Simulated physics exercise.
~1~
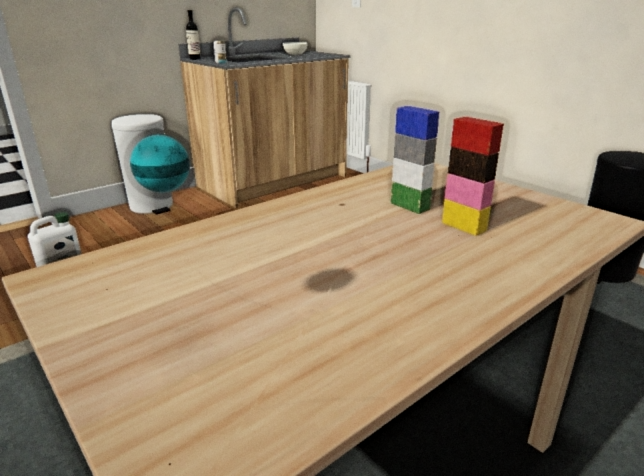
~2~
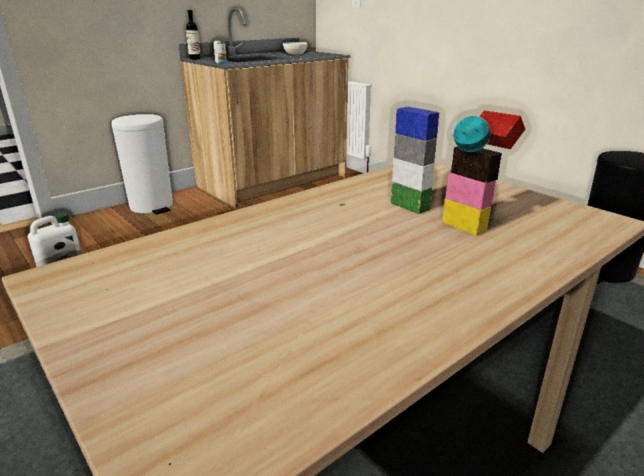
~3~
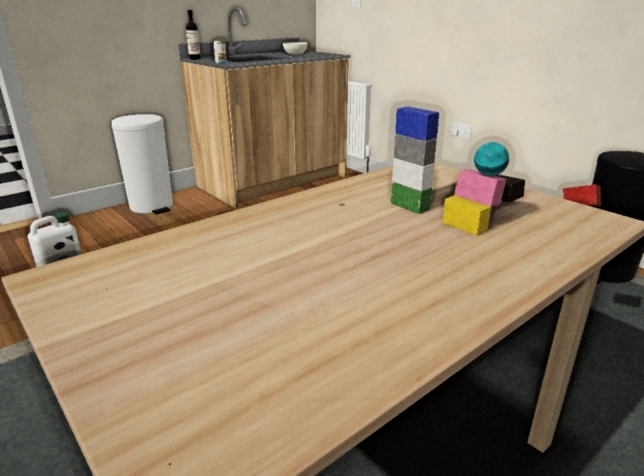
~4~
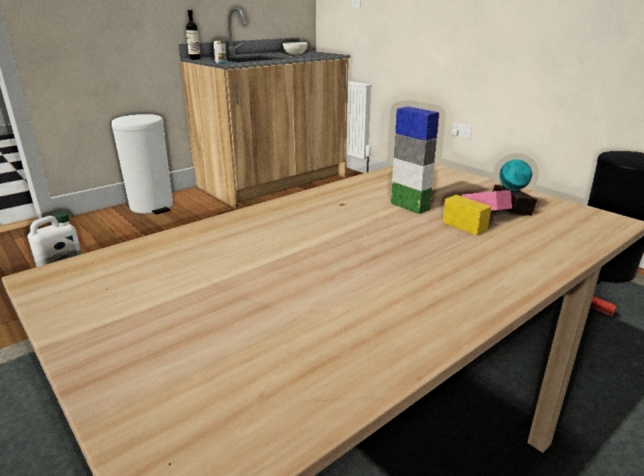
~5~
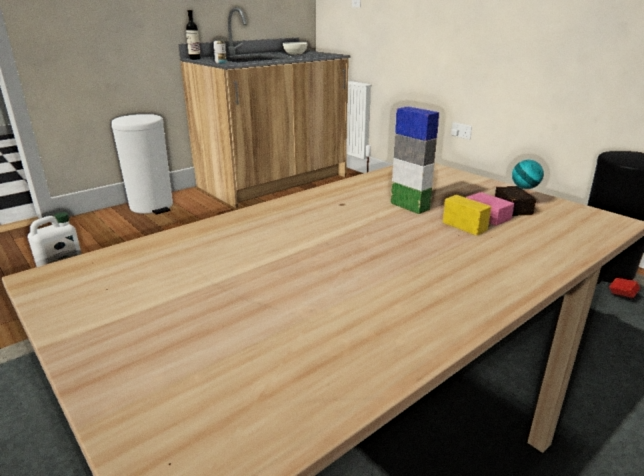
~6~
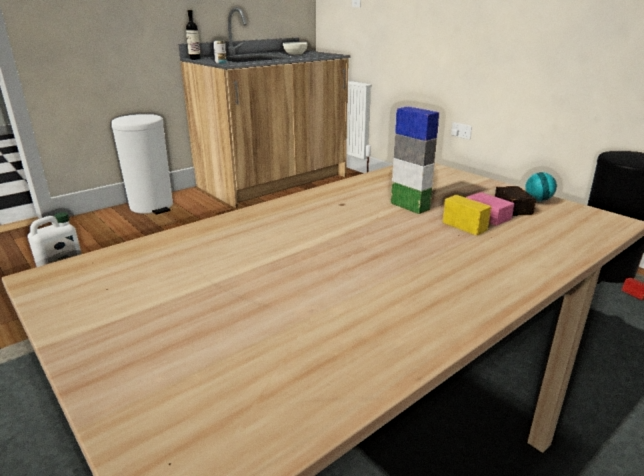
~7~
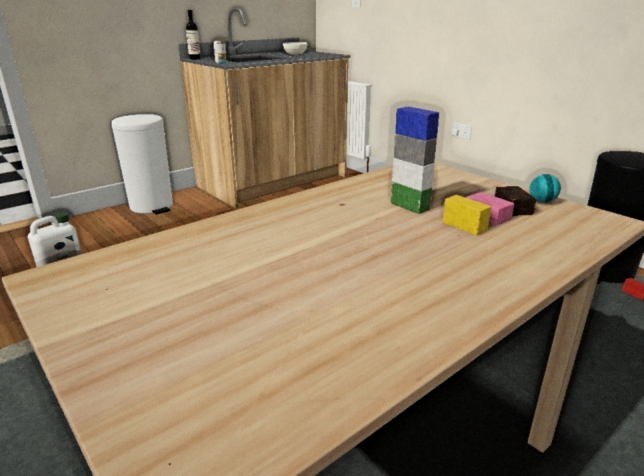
A turquoise ball flies in over a wooden table and strikes the right-hand stack, knocking the red block to the floor and toppling the black and pink blocks beside the yellow one, then settles near them while the left stack of four stays standing.
